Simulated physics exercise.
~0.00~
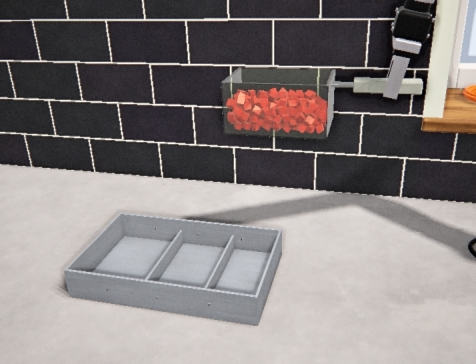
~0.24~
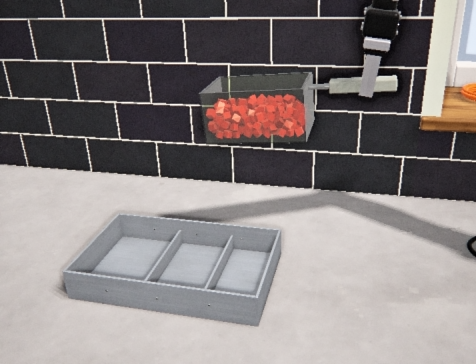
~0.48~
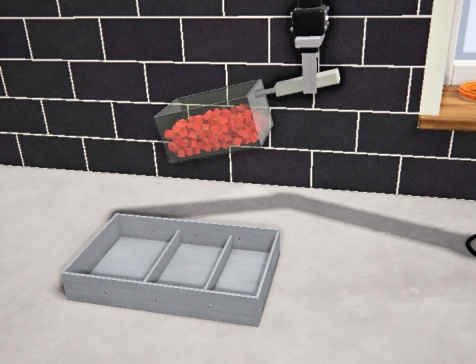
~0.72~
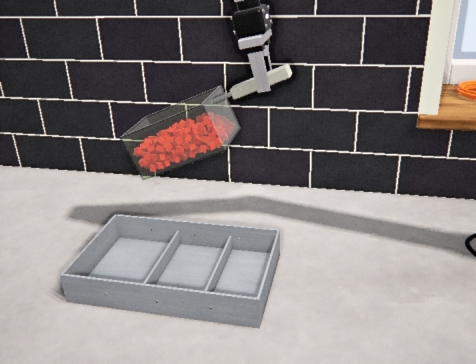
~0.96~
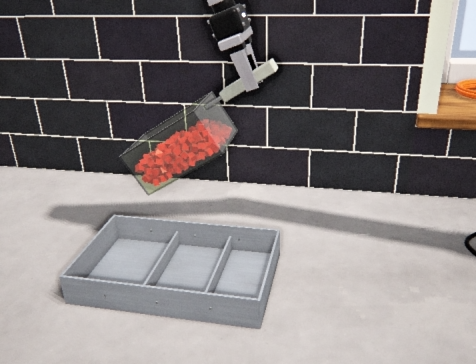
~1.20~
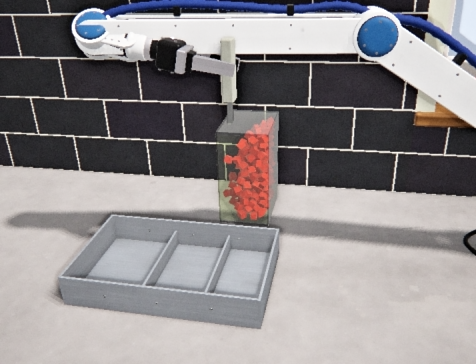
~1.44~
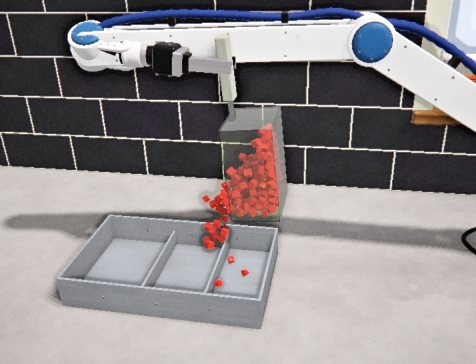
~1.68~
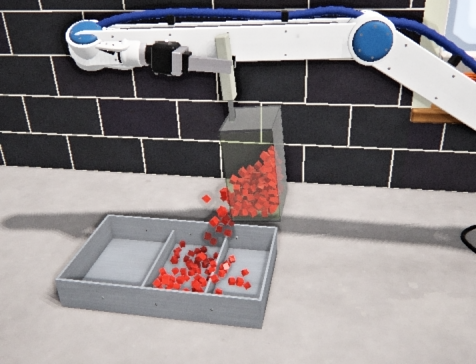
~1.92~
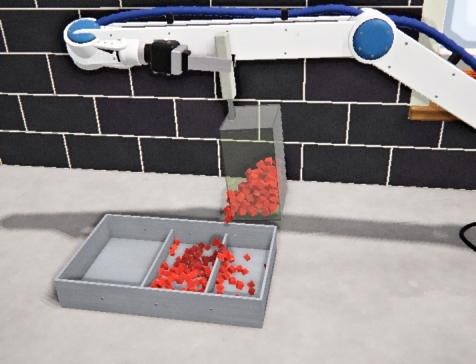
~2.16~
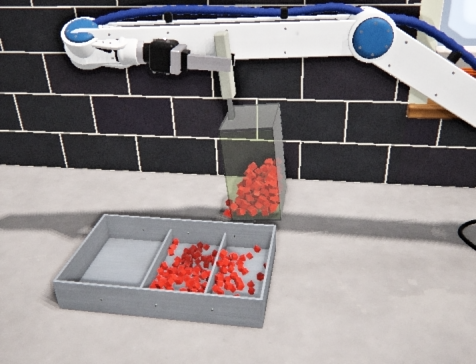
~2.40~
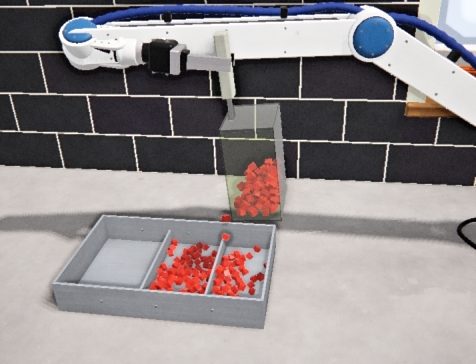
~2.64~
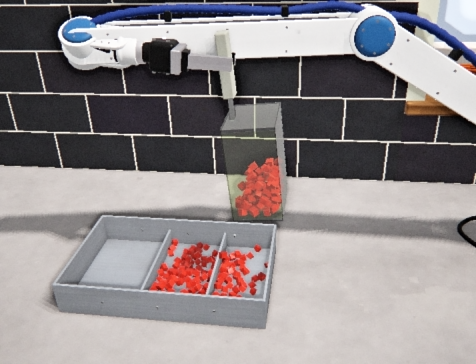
We see a robot arm carry a transparent box of red cubes left over a gray three-part tray and tip it steeply, spilling cubes into the middle and right compartments, while the left compartment stays empty and many cubes remain in the tilted box.
